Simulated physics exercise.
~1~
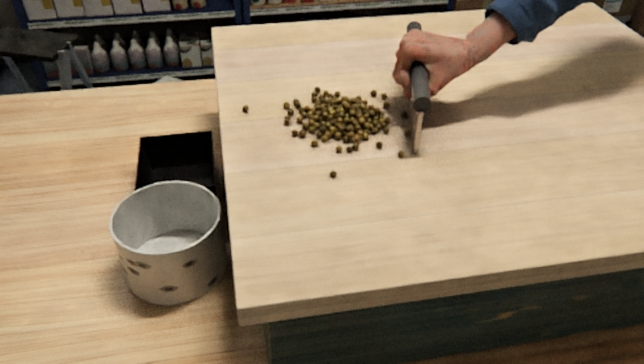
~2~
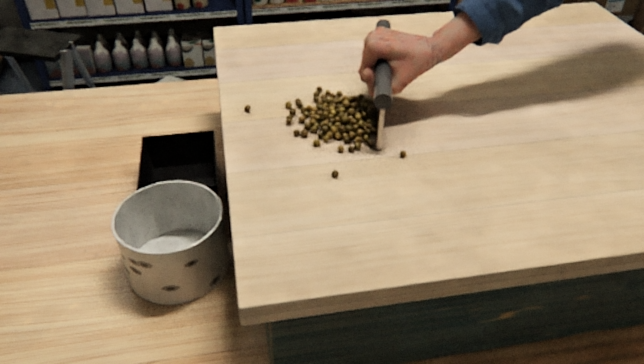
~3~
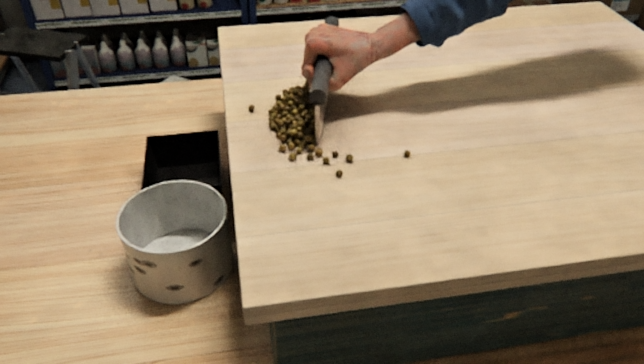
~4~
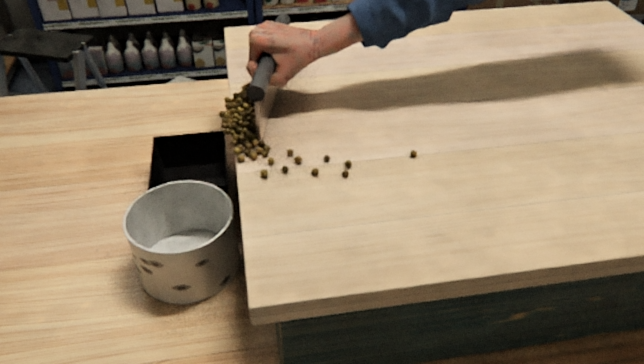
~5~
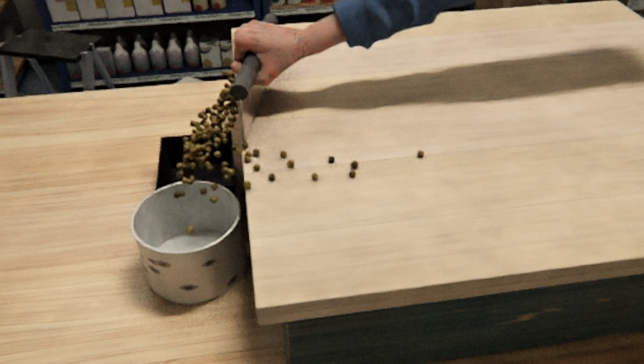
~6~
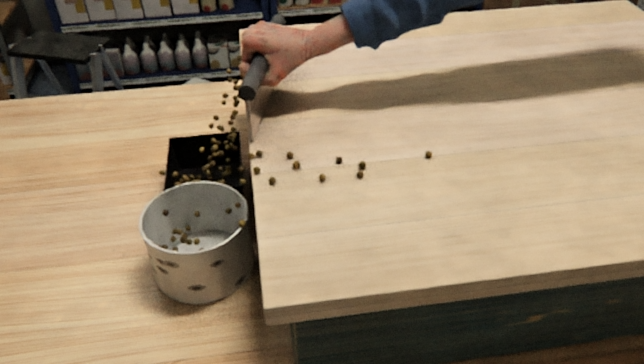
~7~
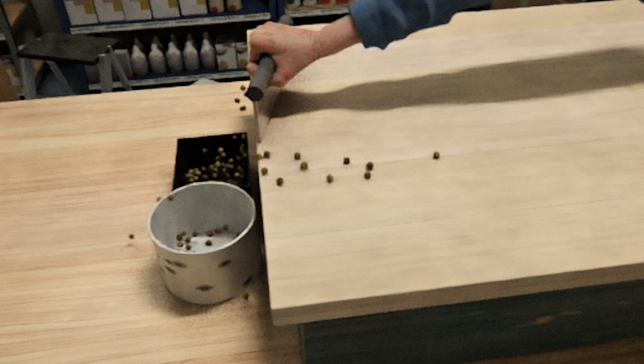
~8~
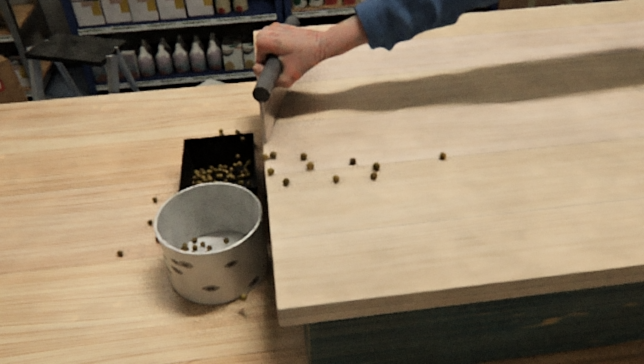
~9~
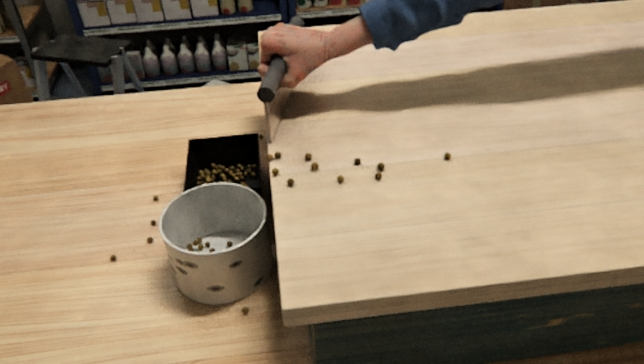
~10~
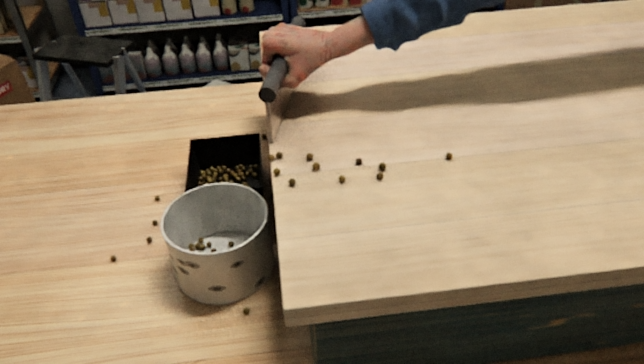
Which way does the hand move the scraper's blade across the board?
The blade moves to the left, toward the edge of the board beside the containers.
